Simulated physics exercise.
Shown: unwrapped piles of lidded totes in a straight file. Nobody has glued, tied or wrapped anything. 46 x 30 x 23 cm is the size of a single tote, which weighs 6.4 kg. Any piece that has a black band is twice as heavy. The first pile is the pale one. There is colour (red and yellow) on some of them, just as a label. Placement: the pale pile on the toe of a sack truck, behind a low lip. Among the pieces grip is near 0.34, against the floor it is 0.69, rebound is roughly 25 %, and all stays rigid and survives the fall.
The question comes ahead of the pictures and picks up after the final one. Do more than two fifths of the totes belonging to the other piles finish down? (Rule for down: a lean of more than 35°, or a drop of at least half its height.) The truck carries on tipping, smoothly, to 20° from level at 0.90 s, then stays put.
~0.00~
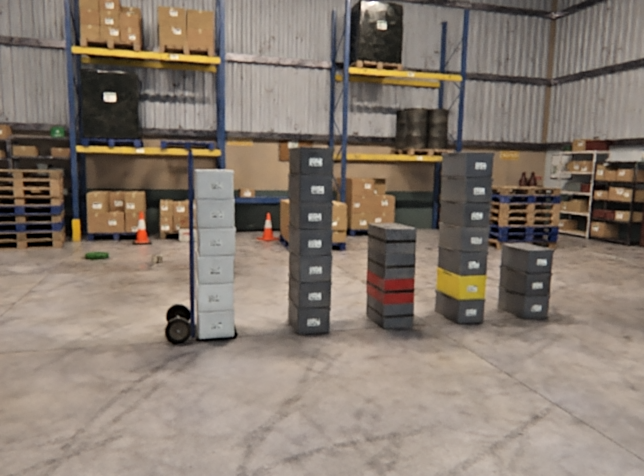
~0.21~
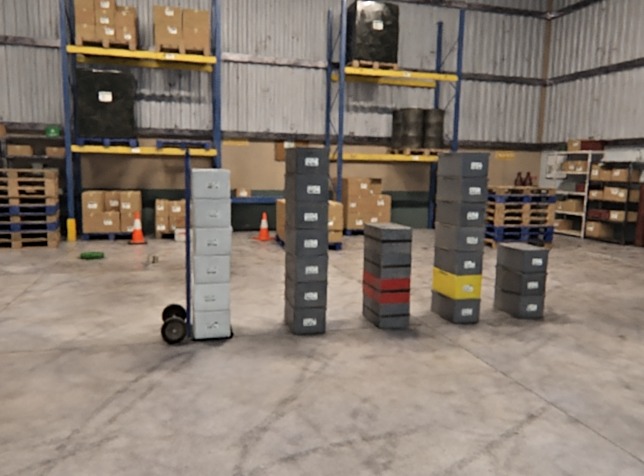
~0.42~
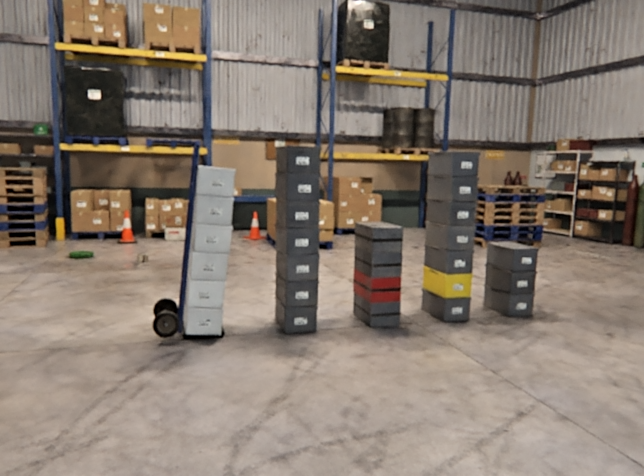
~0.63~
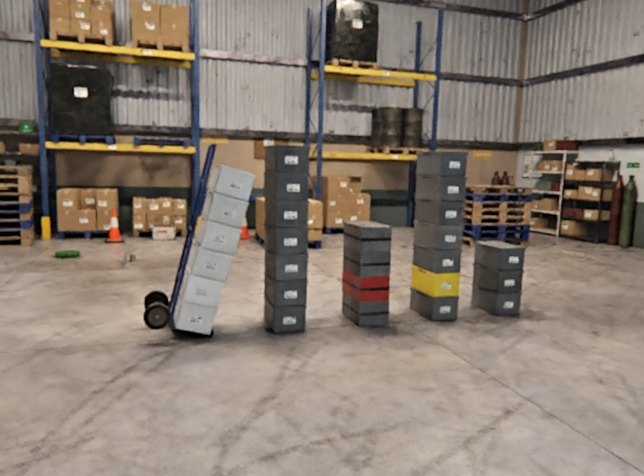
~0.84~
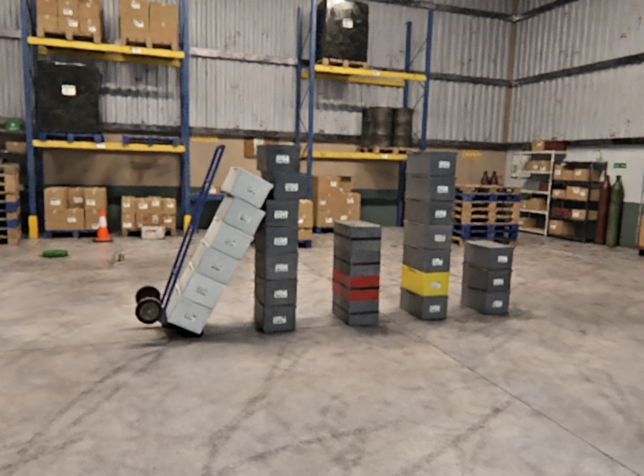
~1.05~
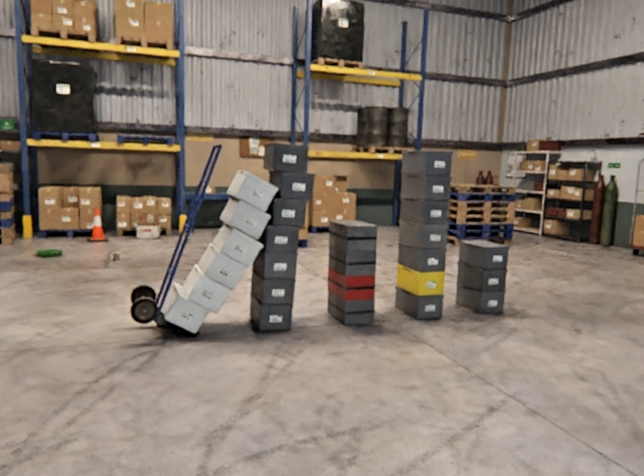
Yes, more than two fifths do.
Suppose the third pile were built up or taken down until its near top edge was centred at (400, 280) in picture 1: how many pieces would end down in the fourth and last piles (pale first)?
Fourth 6, last 2.
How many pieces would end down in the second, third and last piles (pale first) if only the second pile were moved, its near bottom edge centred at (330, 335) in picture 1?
Second 7, third 3, last 2 down.
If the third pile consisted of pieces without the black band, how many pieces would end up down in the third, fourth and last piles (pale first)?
Pile by pile that makes third 4, fourth 7, last 2.
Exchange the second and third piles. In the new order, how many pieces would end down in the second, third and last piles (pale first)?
Then second 4, third 7, last 3.
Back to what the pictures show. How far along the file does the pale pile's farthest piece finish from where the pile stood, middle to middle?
About 160 cm along.
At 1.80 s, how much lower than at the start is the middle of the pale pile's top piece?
Roughly 40 cm.
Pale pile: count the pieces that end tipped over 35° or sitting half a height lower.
The count is 6.
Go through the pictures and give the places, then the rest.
In the first picture (we follow the side turned to the camera; the camera pans a little), truck frame (191, 190) 0° forward; red tote (399, 292); yellow tote (473, 288); no other piece has moved.
The second picture shows truck frame (188, 189) 0° forward; yellow tote (469, 288).
The third picture shows truck frame (194, 185) 6° forward, top of the pale pile leaning 5°; yellow tote (459, 286); no other piece has moved.
The fourth picture shows truck frame (205, 182) 14° forward, top of the pale pile leaning 16°; yellow tote (447, 286); no other piece has moved.
The fifth picture shows truck frame (211, 182) 20° forward, top of the pale pile leaning 27°; yellow tote (436, 285); one has shifted.
The sixth picture shows truck frame (207, 181) 20° forward, top of the pale pile leaning 27°; yellow tote (432, 284); red tote (360, 288); 5 stirred so far.
Around 1.80 s, 6 of the pale pile down; 2 of the 21 other totes down; red tote tipped 3°.
Around 2.88 s, 6 of the pale pile down; 15 of the 21 other totes down; red tote tipped 39°, 17 cm lower; yellow tote tipped 37°.
Finally (4.4 s), 6 of the pale pile down; 19 of the 21 other totes down; yellow tote tipped 41°, 16 cm lower; red tote tipped 39°, 17 cm lower. That is 90 per cent. Seen by the last camera, middles, yellow tote near (458, 292), red tote near (395, 296).
